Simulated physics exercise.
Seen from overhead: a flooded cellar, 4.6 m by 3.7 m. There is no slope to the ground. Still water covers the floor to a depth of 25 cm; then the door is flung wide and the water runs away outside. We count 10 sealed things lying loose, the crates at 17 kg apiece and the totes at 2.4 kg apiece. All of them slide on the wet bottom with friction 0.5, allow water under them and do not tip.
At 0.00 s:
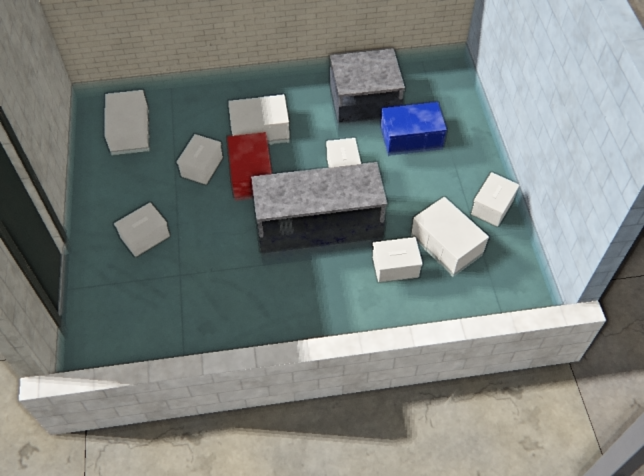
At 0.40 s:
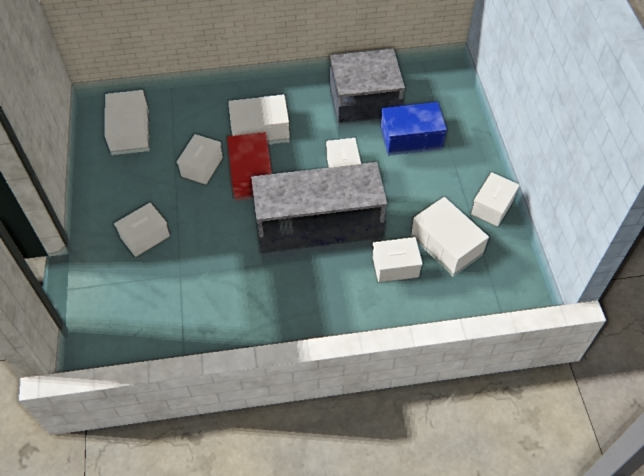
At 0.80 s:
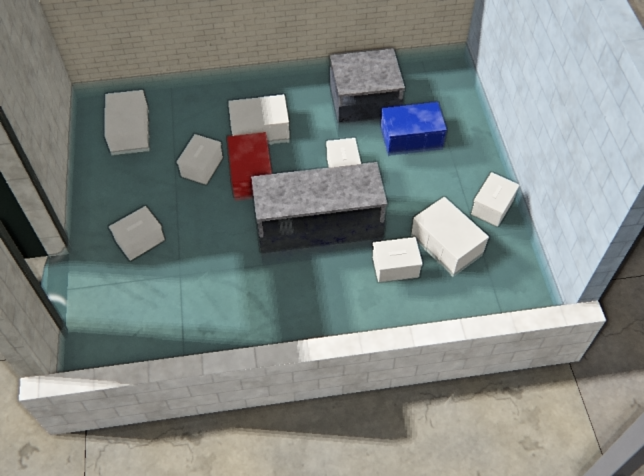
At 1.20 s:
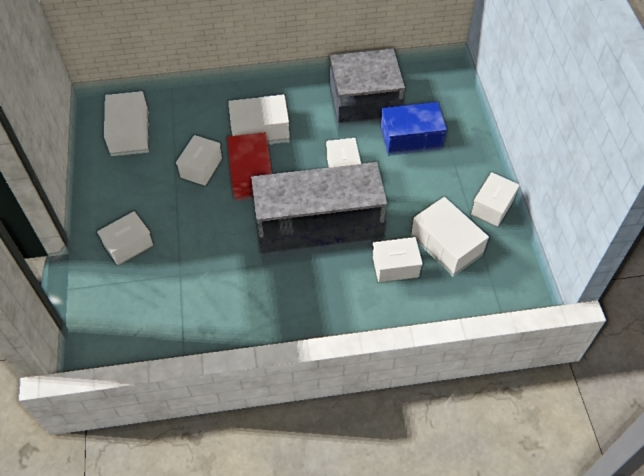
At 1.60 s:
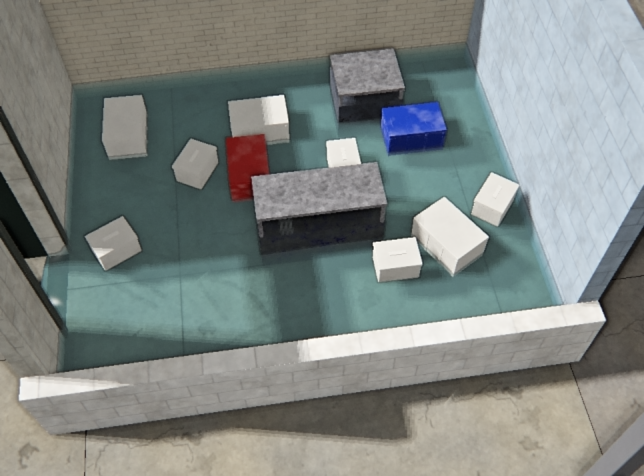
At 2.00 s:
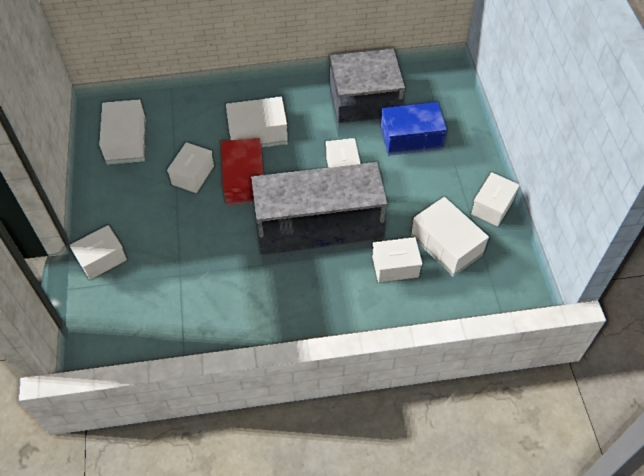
A pale box near the left side of a flooded, walled room drifted left toward an opening in the wall, and then the red crate and a few other pale boxes shifted slightly too.
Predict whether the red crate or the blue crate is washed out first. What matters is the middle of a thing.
The red one is washed out first.
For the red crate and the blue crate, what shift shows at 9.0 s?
150 and 40 cm or so by then.
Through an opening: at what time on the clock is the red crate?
Close to 12.0 s, I'd say.
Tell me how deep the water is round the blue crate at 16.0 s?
Somewhere close to 15 cm.
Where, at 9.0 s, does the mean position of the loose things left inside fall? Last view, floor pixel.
Mean position: Approximately (285, 232).
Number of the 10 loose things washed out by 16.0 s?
That would be 4.
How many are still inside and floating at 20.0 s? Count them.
5.
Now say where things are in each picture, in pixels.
The red crate at (249, 156) floats; the blue crate at (414, 119) floats; about 3960 L in view; 0 of 10 have shifted, in the first frame.
The red crate at (249, 156) floats; the blue crate at (414, 119) floats; about 3930 L in view; 0 of 10 have shifted, in the second frame.
The red crate at (249, 156) floats; the blue crate at (414, 119) floats; 25 cm deep round most things; 1 of 10 have shifted, in the third frame.
The red crate at (249, 156), afloat; the blue crate at (414, 119) floats; 25 cm deep round most things; 1 of 10 have shifted, in the fourth frame.
The red crate at (247, 158), afloat; the blue crate at (414, 119), afloat; about 3780 L in view; 3 of 10 have shifted, in the fifth frame.
The red crate at (242, 162) floats, 9 cm from its start; the blue crate at (414, 119) floats; about 3730 L in view; 4 of 10 have shifted, in the sixth frame.
After 4.0 s the red crate is near (204, 187), 0.6 m from its start, afloat; the blue crate is near (397, 126), 0.2 m from its start, afloat; 1 of 10 are out; 9 afloat.
After 9.0 s the red crate is near (125, 255), 1.6 m from its start, afloat; the blue crate is near (378, 134), 0.4 m from its start, afloat; 2 of 10 are out; 8 afloat.
After 16.0 s the red crate has gone out (at 12.0 s); the blue crate is near (332, 147), 0.9 m from its start, afloat; 4 of 10 are out; 6 afloat.
After 20.0 s the red crate has gone out (at 12.0 s); the blue crate is near (293, 152), 1.3 m from its start, afloat; 5 of 10 are out; 5 afloat.
